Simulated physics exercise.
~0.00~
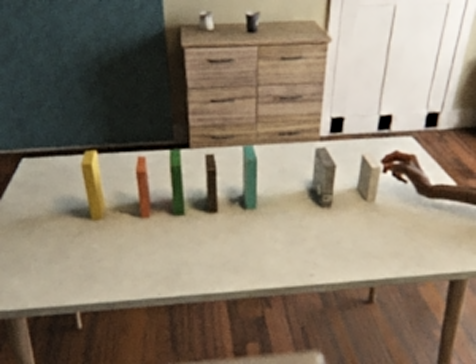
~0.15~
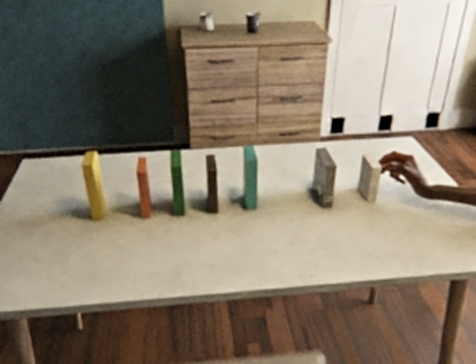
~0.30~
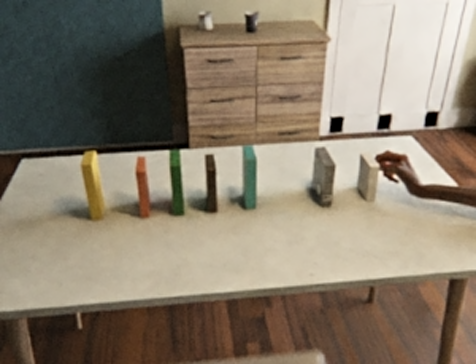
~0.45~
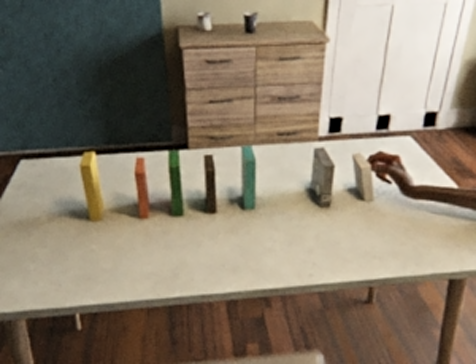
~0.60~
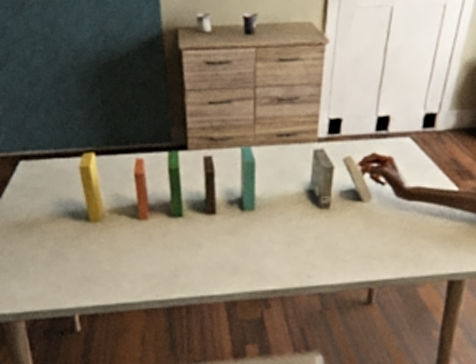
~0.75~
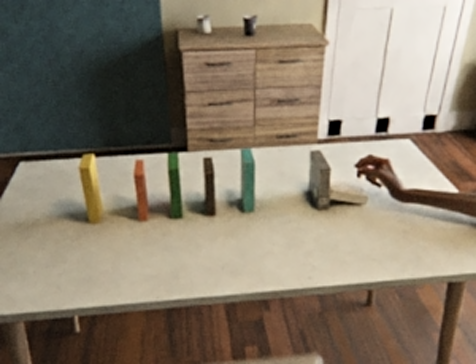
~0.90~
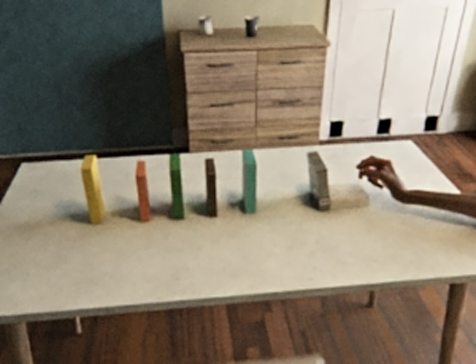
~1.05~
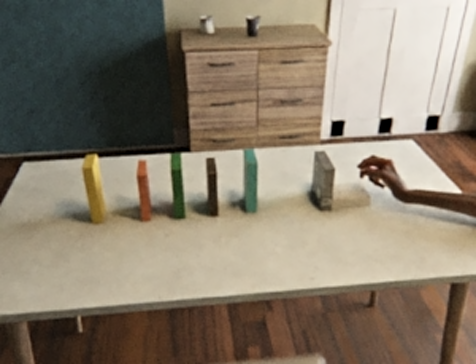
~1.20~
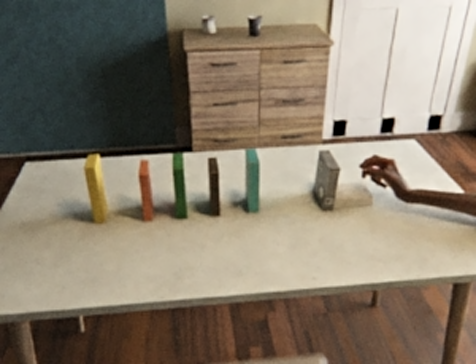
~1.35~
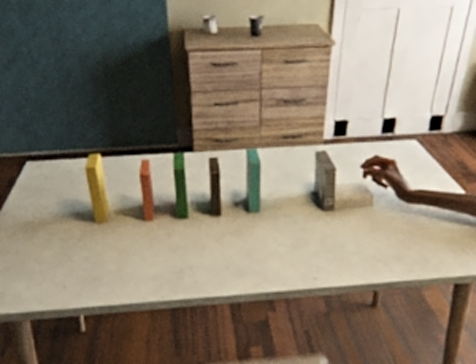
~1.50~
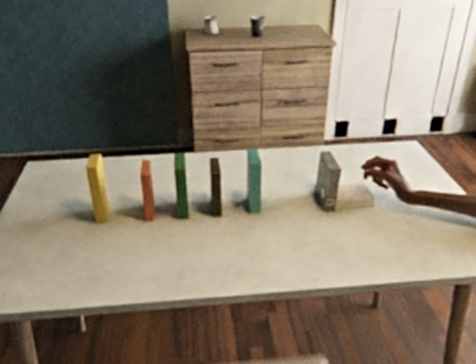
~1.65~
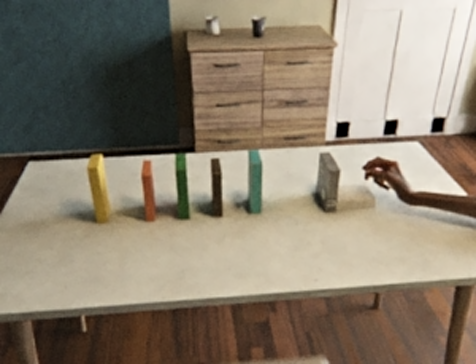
White board pushed by a hand toppling left against the grey packet and ending flat, the packet and five coloured pieces still standing.
